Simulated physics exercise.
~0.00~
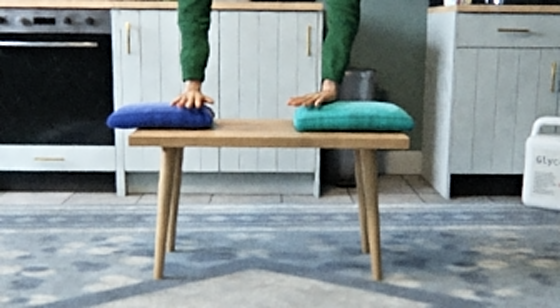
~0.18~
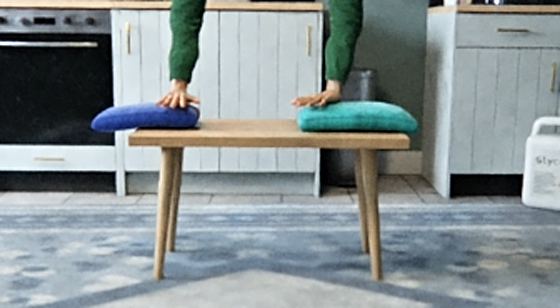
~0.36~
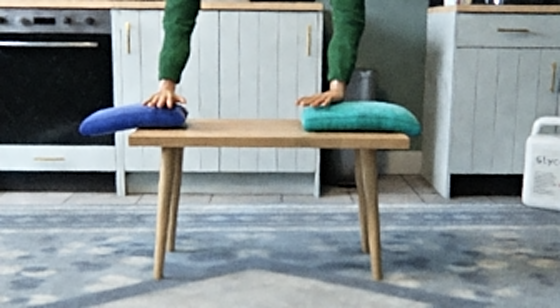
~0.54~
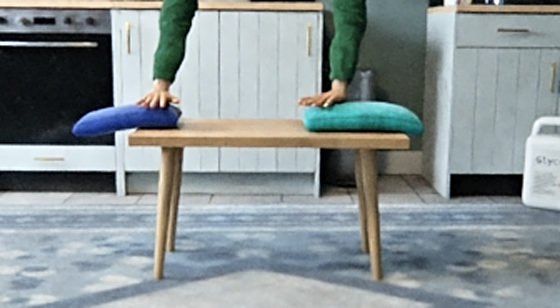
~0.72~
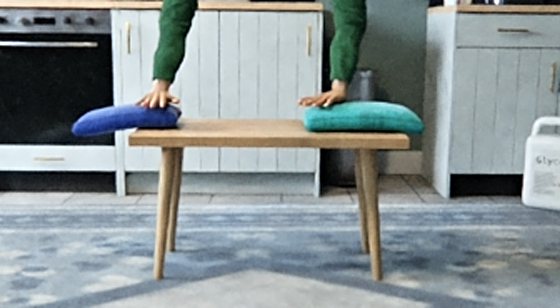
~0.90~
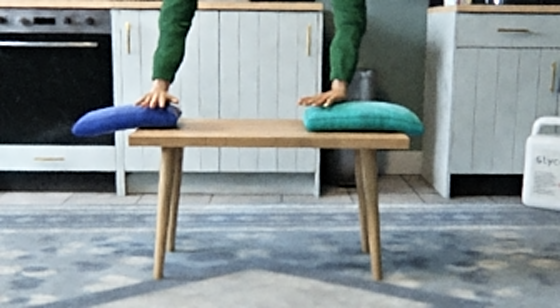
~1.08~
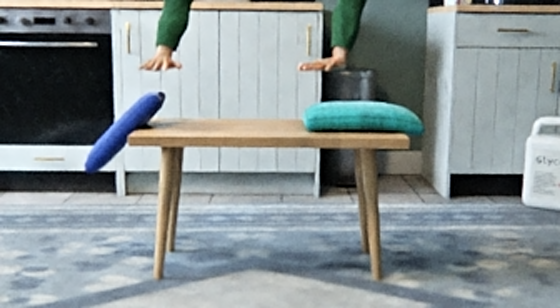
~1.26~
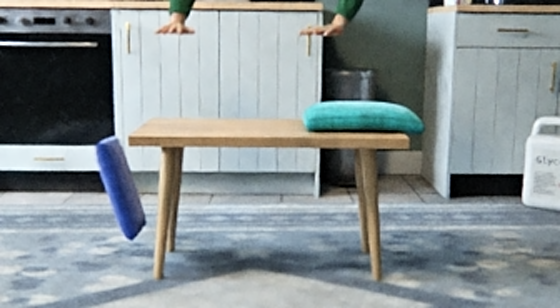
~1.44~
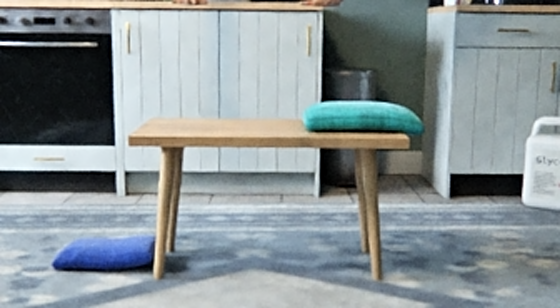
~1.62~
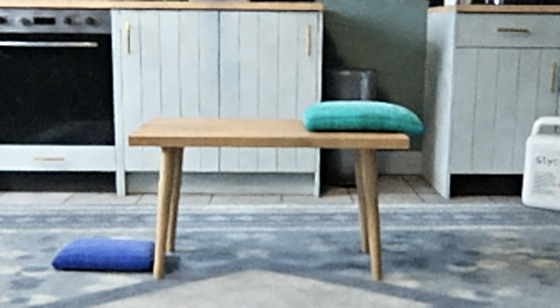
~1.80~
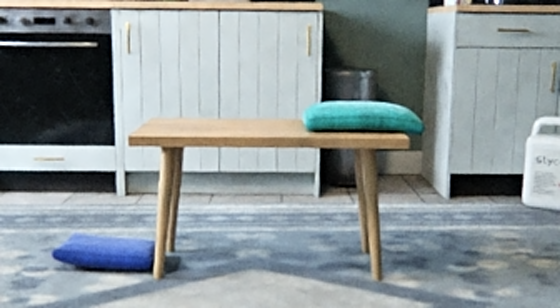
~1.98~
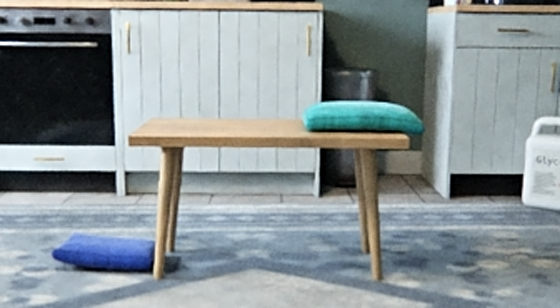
A blue soft bag was pushed left by a hand until it hung over the end of a low wooden table, and when both hands lifted away it tipped off and dropped to the floor, while the turquoise pillow stayed on top.
